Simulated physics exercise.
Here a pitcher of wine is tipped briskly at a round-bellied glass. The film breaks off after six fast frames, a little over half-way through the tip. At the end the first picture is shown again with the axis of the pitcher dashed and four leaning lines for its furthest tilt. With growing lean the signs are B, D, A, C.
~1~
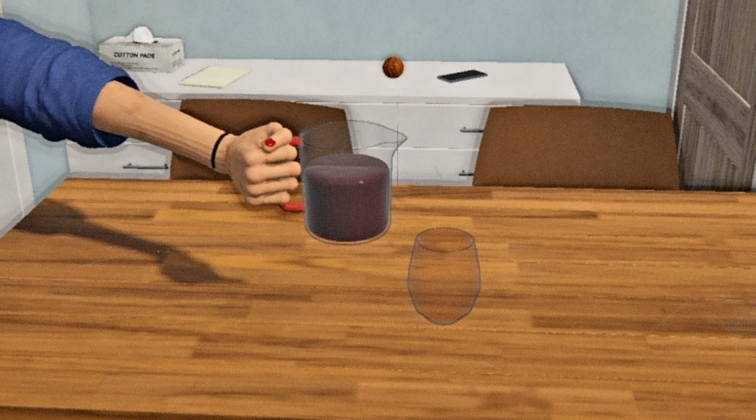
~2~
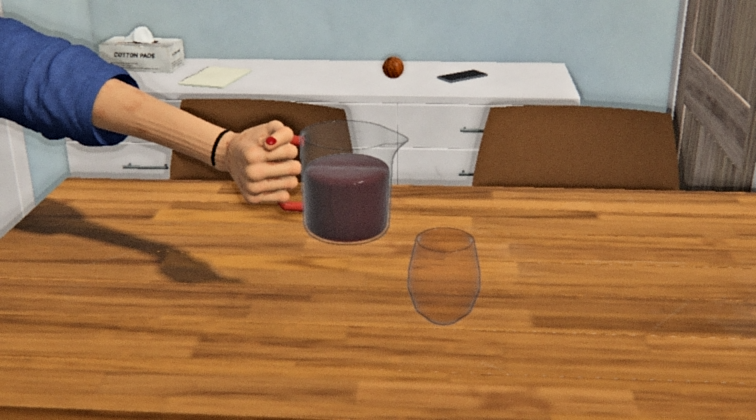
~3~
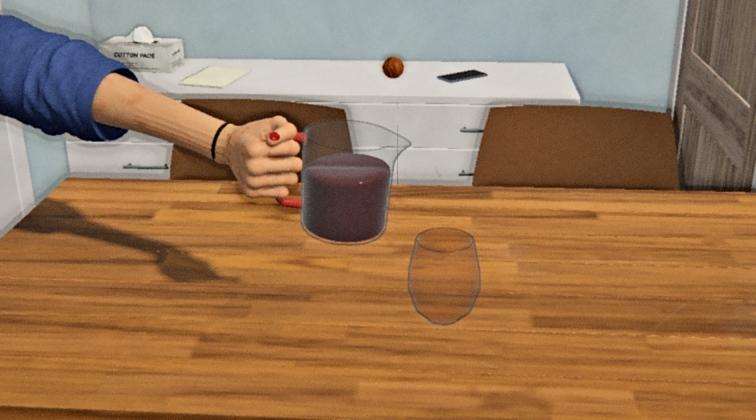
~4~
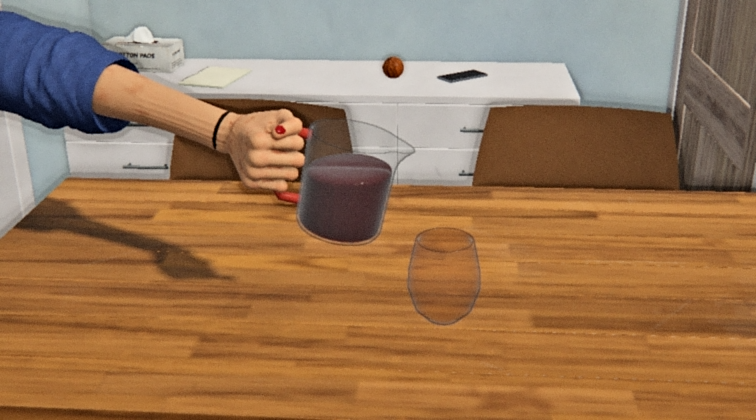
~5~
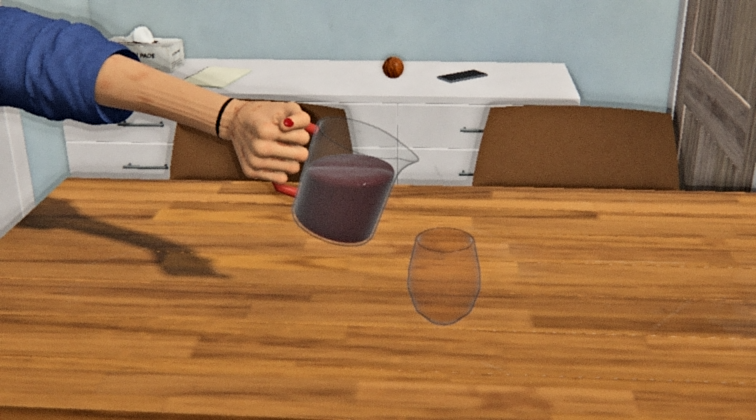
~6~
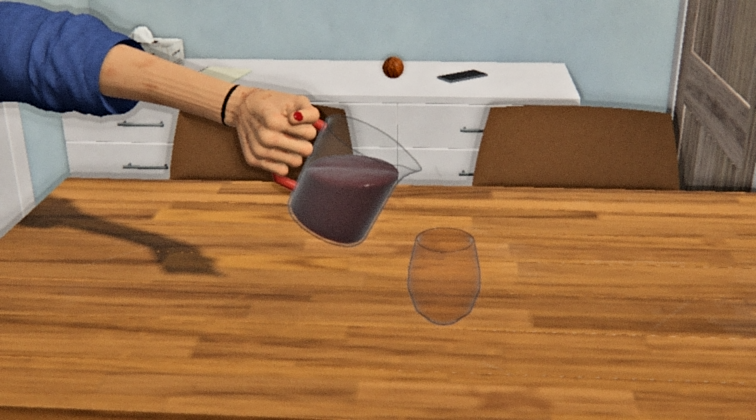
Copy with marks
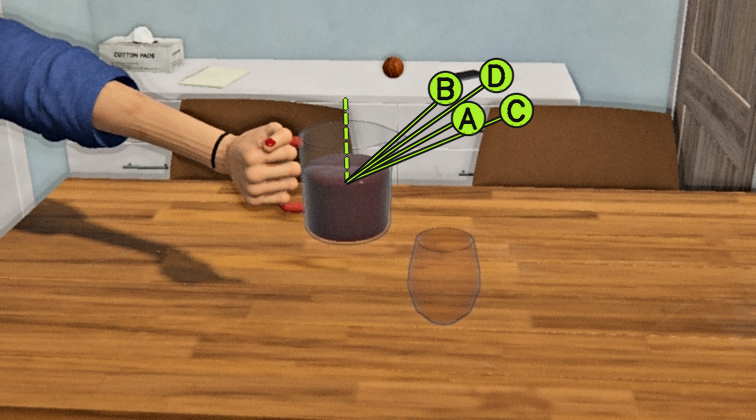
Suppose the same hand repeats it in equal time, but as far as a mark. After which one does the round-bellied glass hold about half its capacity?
Use mark C.
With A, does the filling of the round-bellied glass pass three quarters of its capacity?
No, less.
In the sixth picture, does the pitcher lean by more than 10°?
Yes, it does.
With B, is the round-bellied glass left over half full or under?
Under.
In lime, A at (451, 124); B at (435, 103); C at (501, 118); D at (483, 86).
With A, the round-bellied glass ends with about 37 % of what it can hold.
With B, the round-bellied glass ends with about 13 % of what it can hold.
With C, the round-bellied glass ends with about 52 % of what it can hold.
With D, the round-bellied glass ends with about 23 % of what it can hold.
